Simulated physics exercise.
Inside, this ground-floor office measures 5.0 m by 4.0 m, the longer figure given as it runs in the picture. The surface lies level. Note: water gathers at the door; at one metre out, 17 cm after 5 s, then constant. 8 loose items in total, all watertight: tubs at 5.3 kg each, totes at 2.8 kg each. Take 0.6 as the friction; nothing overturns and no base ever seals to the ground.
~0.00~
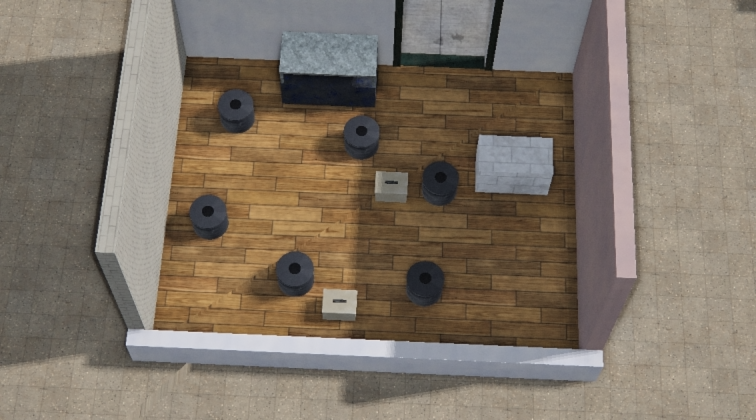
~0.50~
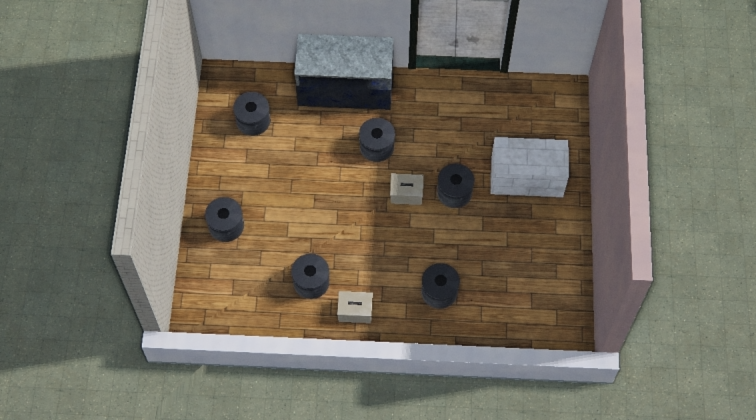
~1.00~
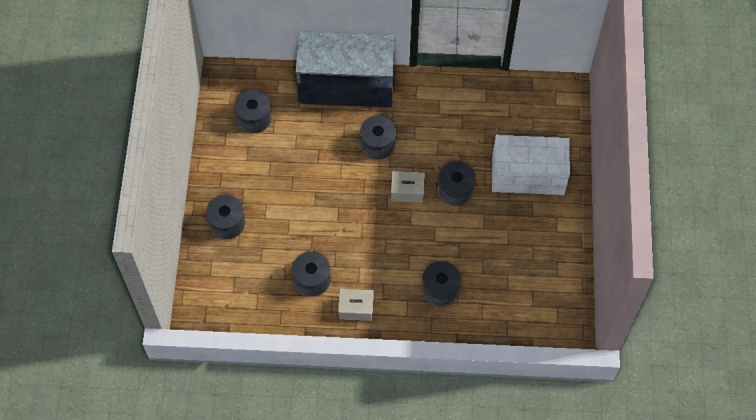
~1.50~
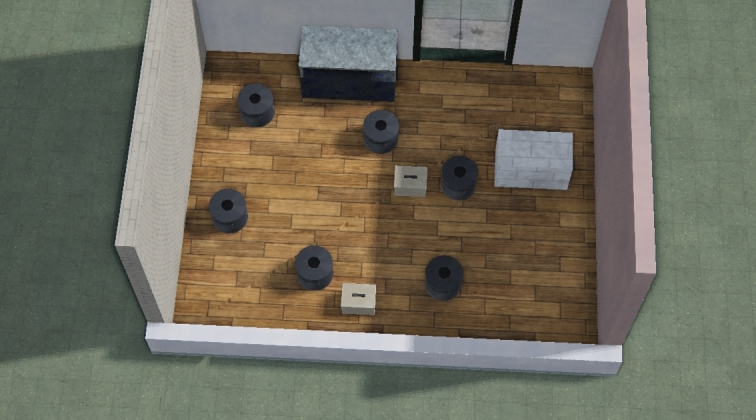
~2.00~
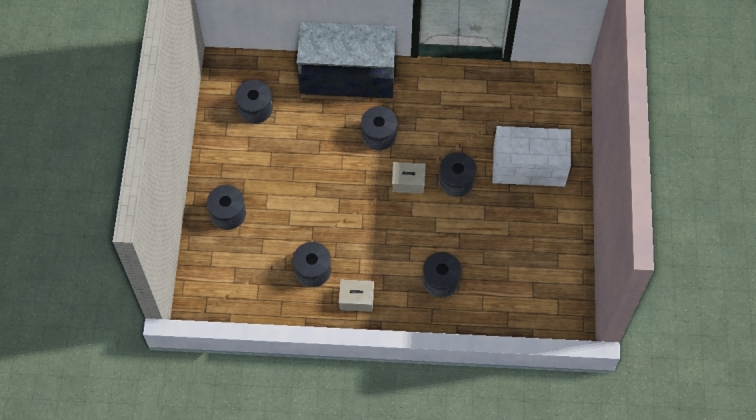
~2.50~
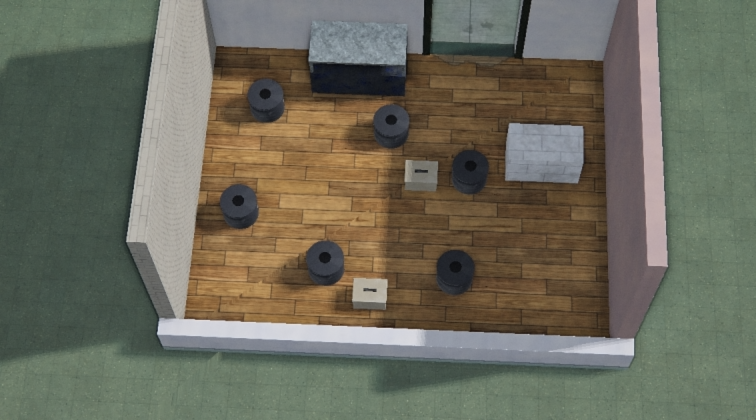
The view drifted slightly over a small roofless room with dark round tubs and two pale boxes on a wooden floor, and the ground outside changed from tan to green; nothing inside moved.
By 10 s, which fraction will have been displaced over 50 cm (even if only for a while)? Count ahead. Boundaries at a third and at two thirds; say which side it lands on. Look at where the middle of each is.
The share is a third up to two thirds.
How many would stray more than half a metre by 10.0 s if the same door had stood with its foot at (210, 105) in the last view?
In that case 5 of them.
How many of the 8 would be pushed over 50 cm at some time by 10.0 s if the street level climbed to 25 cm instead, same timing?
Under that setup the answer is 6.
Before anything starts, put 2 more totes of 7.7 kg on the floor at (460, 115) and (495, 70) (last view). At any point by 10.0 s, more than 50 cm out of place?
One by one: Above; above.
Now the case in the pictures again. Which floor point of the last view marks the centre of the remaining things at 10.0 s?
They're centred close to (343, 247).
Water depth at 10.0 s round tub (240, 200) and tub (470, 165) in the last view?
1 and 7 cm.
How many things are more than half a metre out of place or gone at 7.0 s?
I count 2.
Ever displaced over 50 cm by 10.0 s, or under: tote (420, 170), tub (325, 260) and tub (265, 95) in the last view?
First farther, then not as far, then not as far.
After 3.5 s 0 of 8 are over 50 cm from their spots; 0 afloat.
After 4.5 s 0 of 8 are over 50 cm from their spots; 0 afloat.
After 7.0 s 2 of 8 are over 50 cm from their spots; 2 afloat.
After 10.0 s 4 of 8 are over 50 cm from their spots, and 4 have been at some point; 4 afloat.
